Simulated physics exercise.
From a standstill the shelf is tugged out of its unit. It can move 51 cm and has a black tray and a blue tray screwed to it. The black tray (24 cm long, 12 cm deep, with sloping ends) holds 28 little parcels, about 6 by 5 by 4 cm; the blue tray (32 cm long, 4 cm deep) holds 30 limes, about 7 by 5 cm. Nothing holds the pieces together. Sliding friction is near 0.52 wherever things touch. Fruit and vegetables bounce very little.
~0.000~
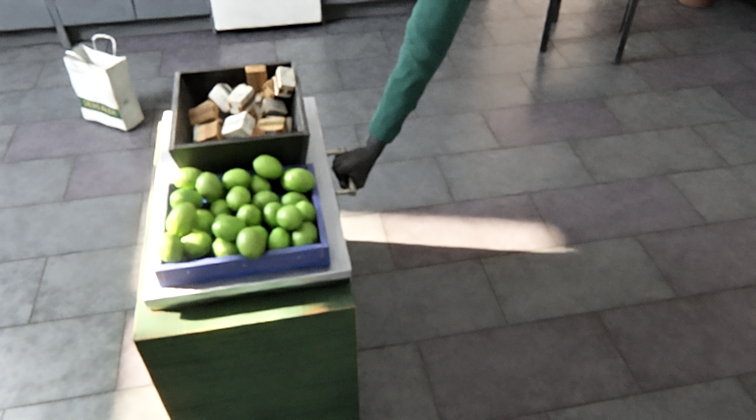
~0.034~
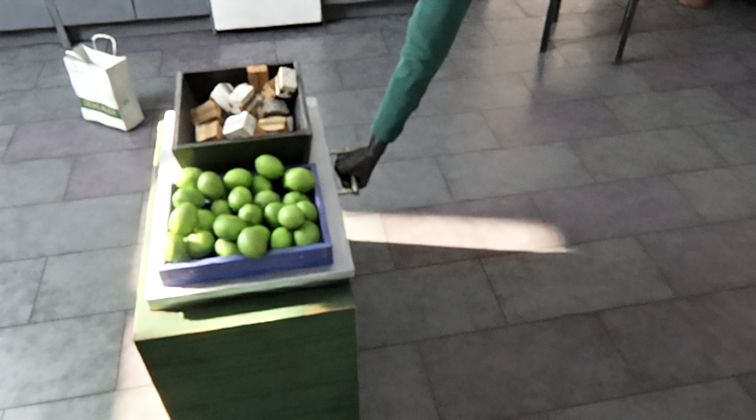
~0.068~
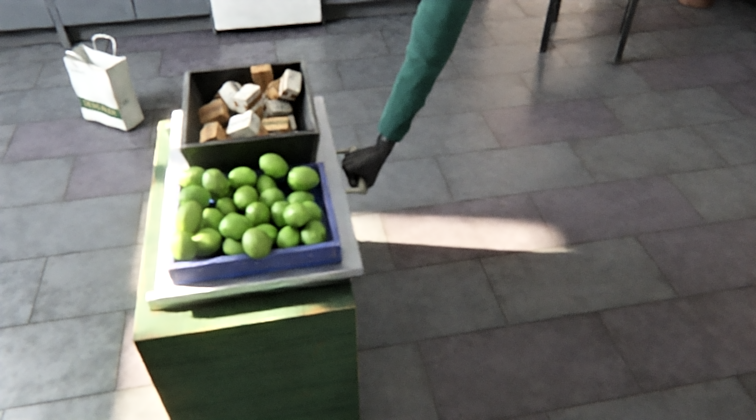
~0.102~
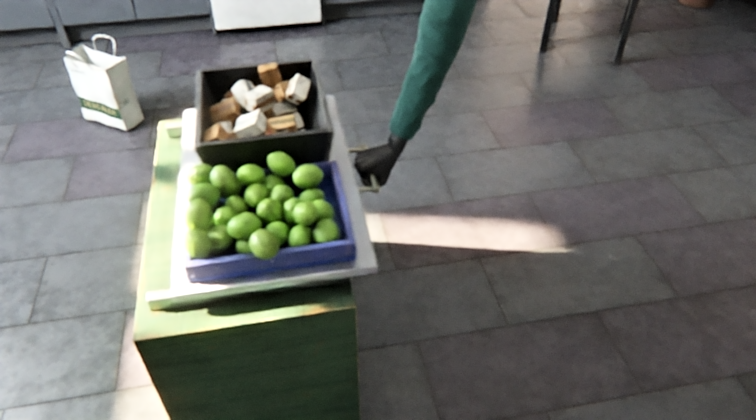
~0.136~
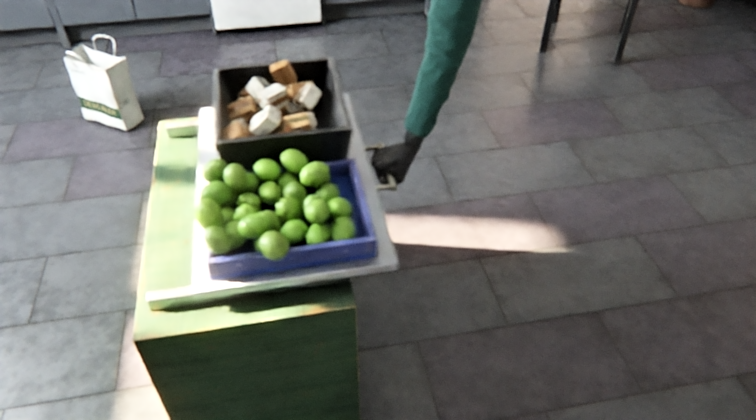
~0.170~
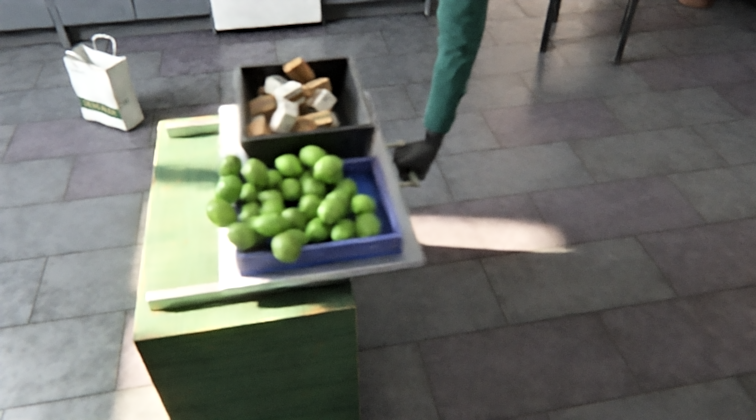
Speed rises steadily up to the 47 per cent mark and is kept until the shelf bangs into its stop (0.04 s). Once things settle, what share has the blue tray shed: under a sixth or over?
More than a sixth of the limes leave the blue tray.
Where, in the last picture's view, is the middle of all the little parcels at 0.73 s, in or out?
Around (448, 110).
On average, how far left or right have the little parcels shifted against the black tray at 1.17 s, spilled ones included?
Some 6 cm rightwards.
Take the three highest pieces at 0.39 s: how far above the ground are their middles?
Some 78 cm up.
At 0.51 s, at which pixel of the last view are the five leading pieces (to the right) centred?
Near (541, 129).
After 0.31 s, end of travel.
After 0.39 s, black tray 28 in, 0 out and blue tray 24 in, 6 out.
After 0.51 s, black tray 26 in, 2 out and blue tray 21 in, 9 out.
After 0.73 s, black tray 26 in, 2 out and blue tray 20 in, 10 out.
When it is over (at 1.17 s), black tray 26 in, 2 out and blue tray 20 in, 10 out. Asked share, 10 of 30, 33 per cent.
